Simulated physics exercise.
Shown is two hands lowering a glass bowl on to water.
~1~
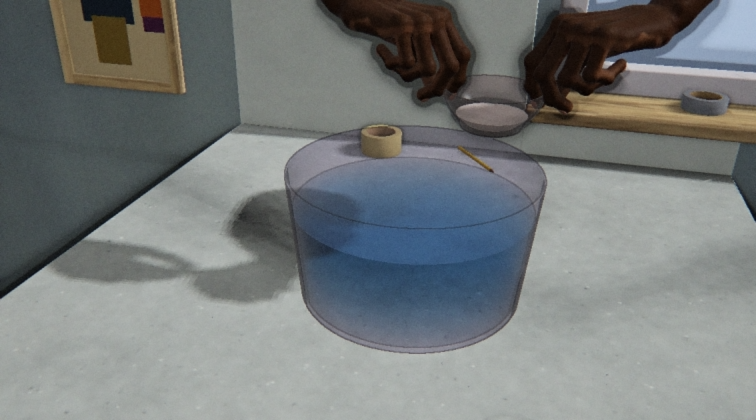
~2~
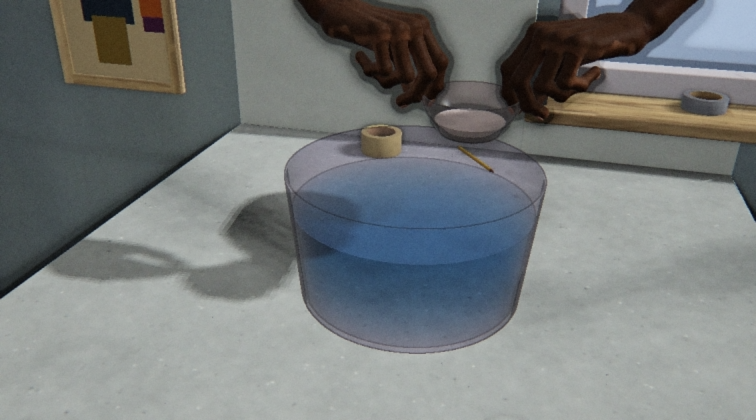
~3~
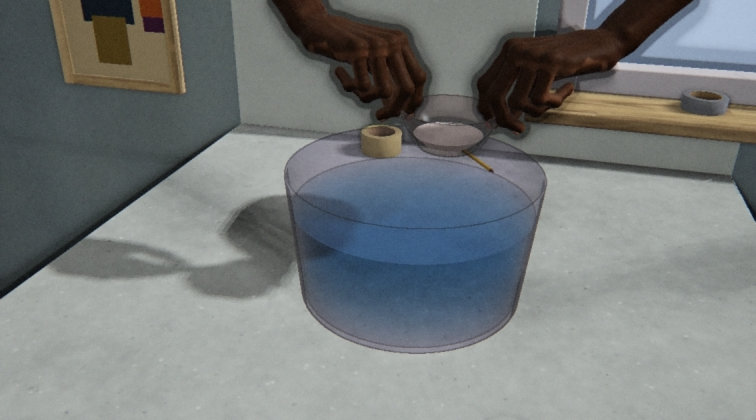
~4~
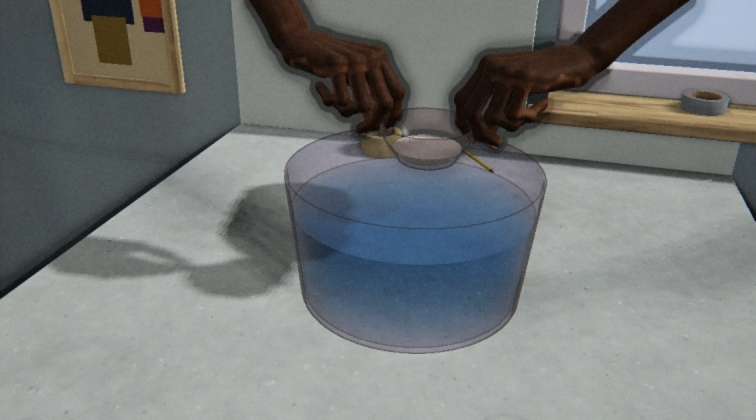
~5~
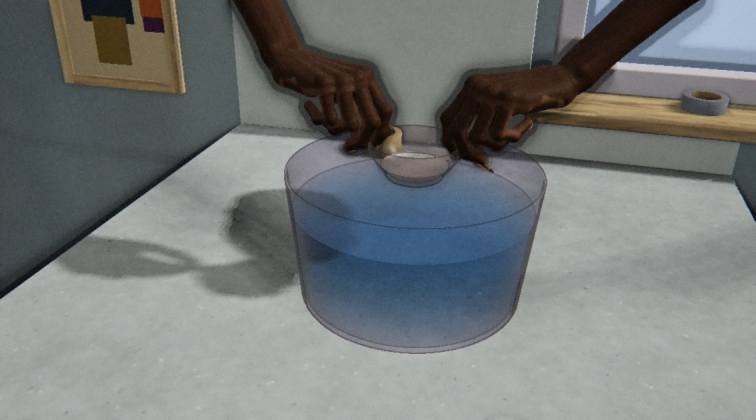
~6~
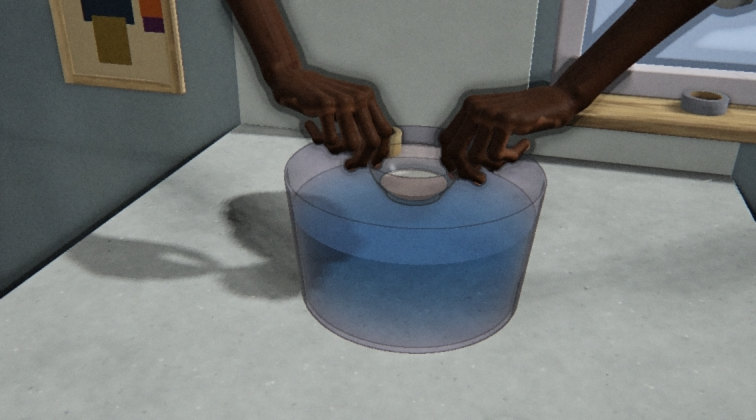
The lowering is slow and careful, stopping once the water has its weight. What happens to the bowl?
The bowl rides on the surface.
Soon after, the bowl dips into the water.
Later, it bobs and steadies.
In the end, the bowl floats with about half of its side showing.
